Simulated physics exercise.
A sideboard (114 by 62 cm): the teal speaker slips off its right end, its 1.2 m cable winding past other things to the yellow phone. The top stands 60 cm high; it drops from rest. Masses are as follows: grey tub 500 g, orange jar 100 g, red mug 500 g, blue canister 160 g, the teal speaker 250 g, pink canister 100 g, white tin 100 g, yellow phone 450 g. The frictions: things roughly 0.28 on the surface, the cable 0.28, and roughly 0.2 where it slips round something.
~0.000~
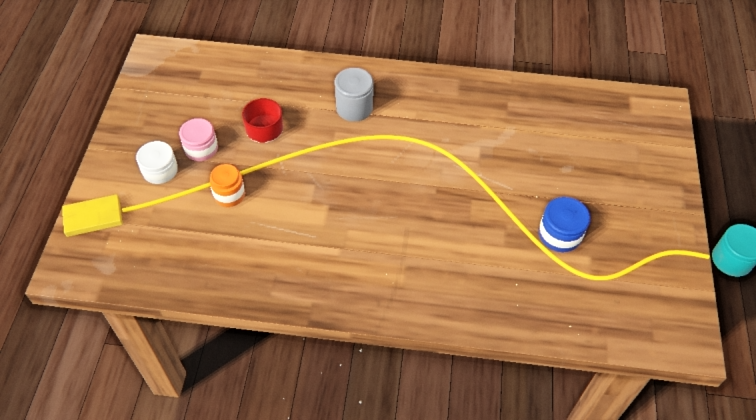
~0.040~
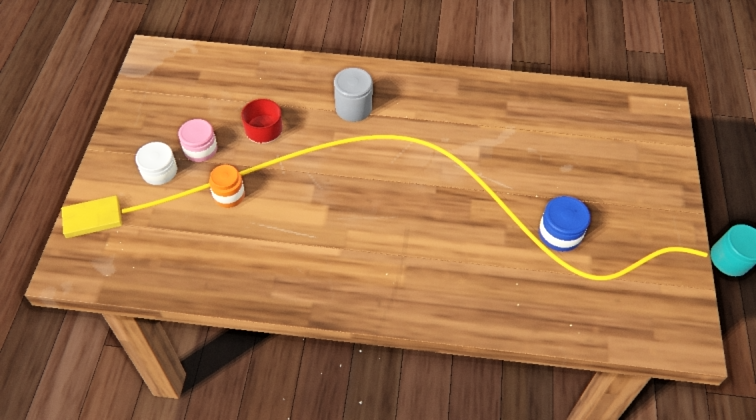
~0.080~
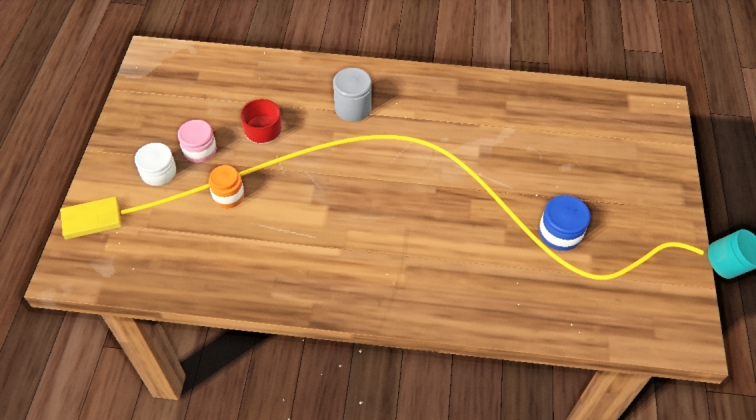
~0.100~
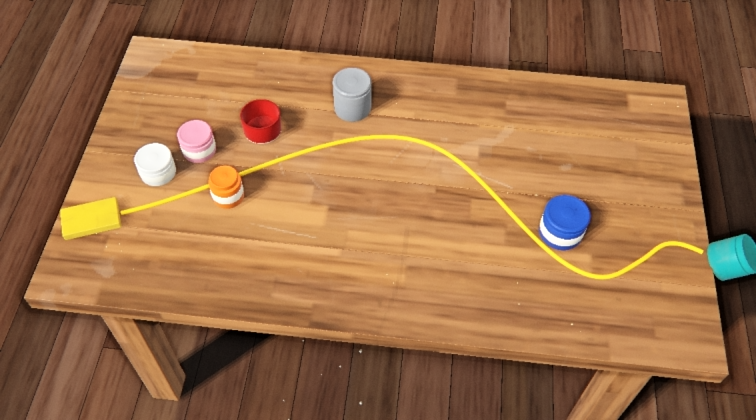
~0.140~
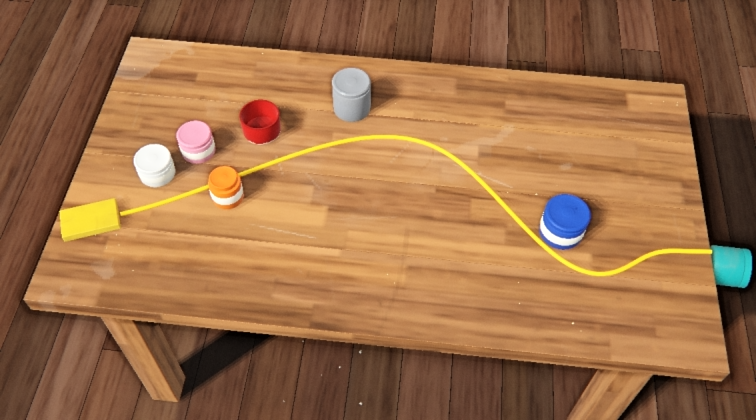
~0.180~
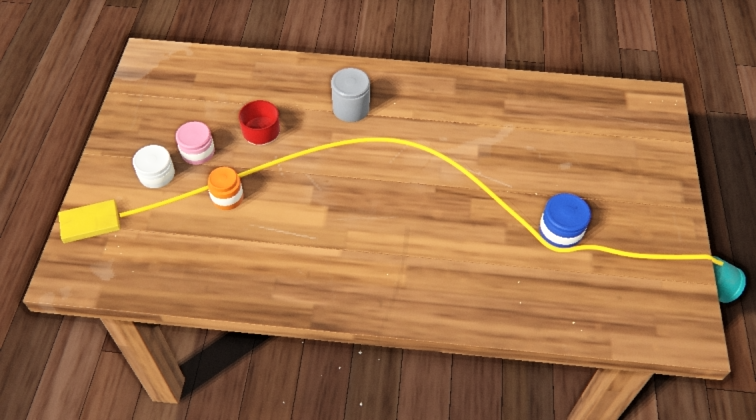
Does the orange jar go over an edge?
Expect the orange jar to be off the edge.
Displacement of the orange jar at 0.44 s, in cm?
The orange jar is roughly 20 cm out from where it began.
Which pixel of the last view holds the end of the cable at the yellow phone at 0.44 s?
It sits close to (147, 212) in the last view.
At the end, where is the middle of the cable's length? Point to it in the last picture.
(645, 260), roughly.
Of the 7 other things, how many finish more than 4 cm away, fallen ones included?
Total: 2.
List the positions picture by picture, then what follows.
The first frame shows orange jar (225, 175); cable runs through (647, 260) (529, 234) (440, 150) (317, 148) (194, 190).
The second frame shows teal speaker (746, 241); cable runs through (646, 259) (439, 149) (193, 191).
The third frame shows teal speaker (736, 254); cable runs through (646, 258) (439, 149) (193, 192).
The fourth frame shows teal speaker (734, 258); cable runs through (646, 257) (439, 149) (193, 192).
The fifth frame shows teal speaker (728, 266); cable runs through (648, 256) (438, 149) (192, 193).
The sixth frame shows orange jar (223, 178); cable runs through (671, 257) (536, 235) (439, 155) (316, 149) (192, 193).
At 0.4 s, the cable's tail end at (147, 212); orange jar 19 cm off its start, teal speaker over the edge, yellow phone 5 cm off its start.
At 0.7 s, the cable's tail end at (175, 221); orange jar over the edge, yellow phone 10 cm off its start, teal speaker over the edge.
At 0.9 s, the cable's tail end at (209, 224); orange jar over the edge, yellow phone 15 cm off its start at (178, 218), teal speaker over the edge.
At 1.2 s, the cable's tail end at (236, 226); orange jar over the edge, yellow phone 20 cm off its start, teal speaker over the edge.
At 2.4 s, the cable's tail end at (300, 231); orange jar over the edge, yellow phone 31 cm off its start at (270, 225), teal speaker over the edge.
